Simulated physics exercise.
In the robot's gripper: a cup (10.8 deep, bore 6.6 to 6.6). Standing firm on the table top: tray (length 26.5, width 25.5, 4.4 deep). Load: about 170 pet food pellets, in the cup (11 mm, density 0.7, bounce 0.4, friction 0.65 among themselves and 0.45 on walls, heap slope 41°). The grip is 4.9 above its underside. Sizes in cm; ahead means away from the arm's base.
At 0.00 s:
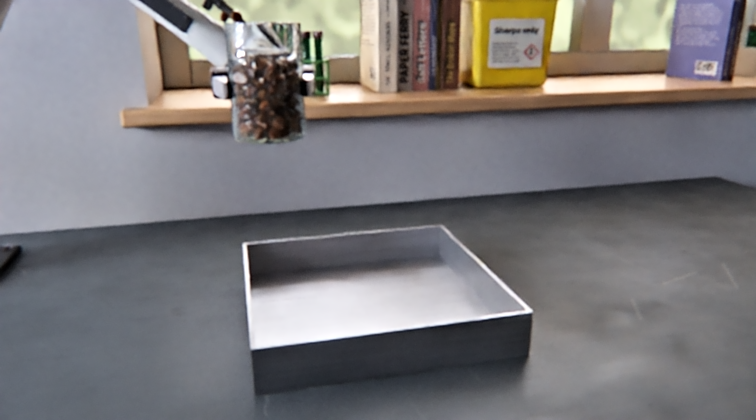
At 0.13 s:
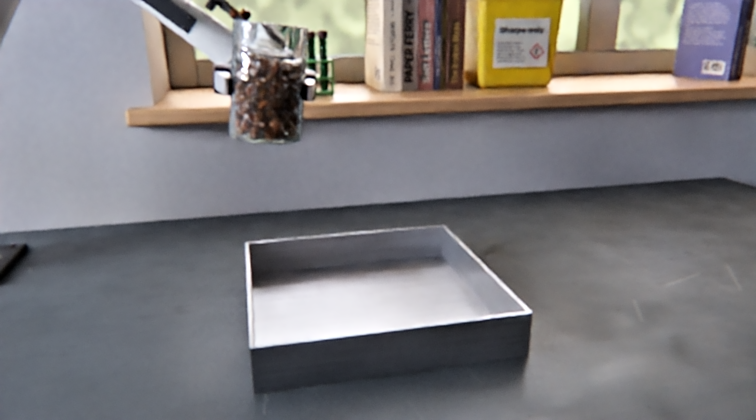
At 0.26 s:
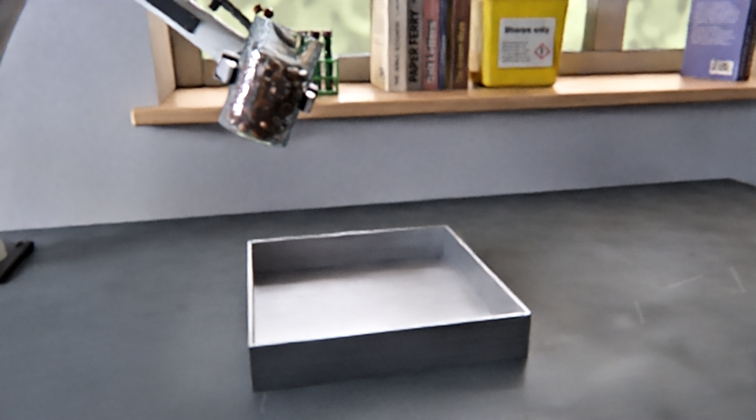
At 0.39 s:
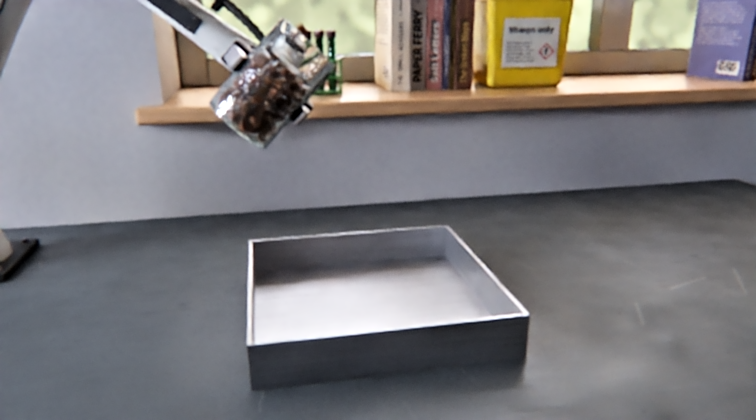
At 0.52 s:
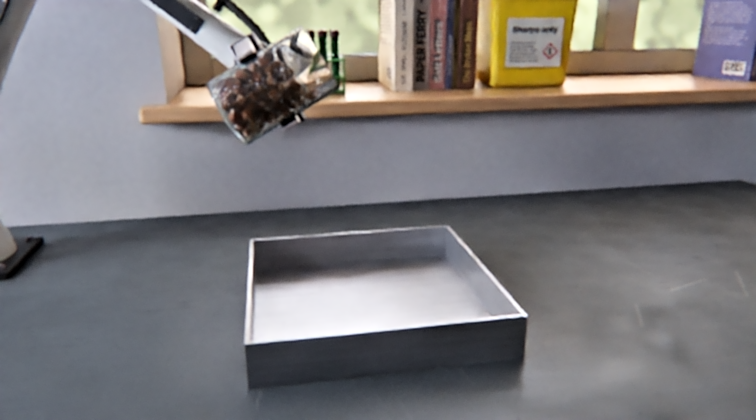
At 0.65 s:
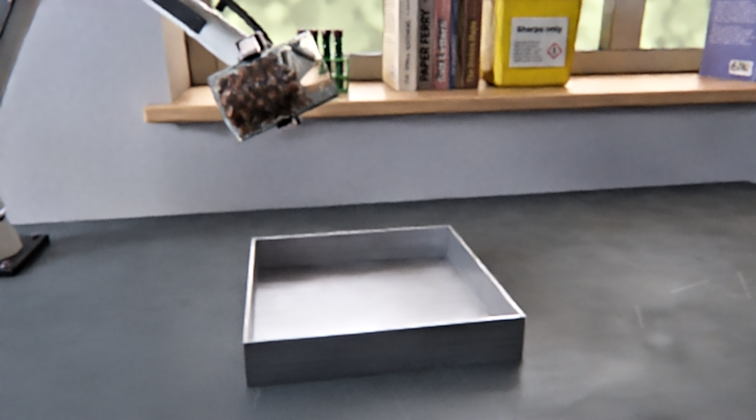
Above a gray tray on a dark table, a robot arm steadily tilts a clear cup of brown pellets.
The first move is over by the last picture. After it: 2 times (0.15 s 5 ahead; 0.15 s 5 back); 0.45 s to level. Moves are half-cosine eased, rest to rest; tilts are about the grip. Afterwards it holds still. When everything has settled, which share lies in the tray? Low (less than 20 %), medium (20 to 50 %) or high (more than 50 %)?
Answer: Low; less than 20 % of the pet food pellets finish in the tray.
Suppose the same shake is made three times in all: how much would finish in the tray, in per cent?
In that case some 10 per cent.
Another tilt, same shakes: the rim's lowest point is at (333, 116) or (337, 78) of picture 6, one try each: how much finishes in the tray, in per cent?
About 45 and 0 per cent.
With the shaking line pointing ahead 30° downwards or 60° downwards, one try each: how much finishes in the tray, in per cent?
Some 0 and 0 per cent.
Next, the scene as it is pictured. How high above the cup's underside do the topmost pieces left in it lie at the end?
Roughly 9.5 cm.
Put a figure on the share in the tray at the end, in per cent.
Roughly 10 per cent.
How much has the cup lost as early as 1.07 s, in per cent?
Some 5 per cent.
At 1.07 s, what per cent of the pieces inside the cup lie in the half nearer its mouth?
Some 35 per cent.
After 1.07 s, tilted 67° forward, highest piece 28 above the table; 162 in the cup, 6 in the tray, 4 in flight or on a rim.
After 1.49 s, tilted 30° forward, highest piece 29 above the table; 158 in the cup, 14 in the tray.
After 1.90 s, level, highest piece 30 above the table; 158 in the cup, 14 in the tray.
After 2.95 s, level, highest piece 30 above the table; 158 in the cup, 14 in the tray.
At rest, 158 in the cup, 14 in the tray. That is 8 % in the tray.
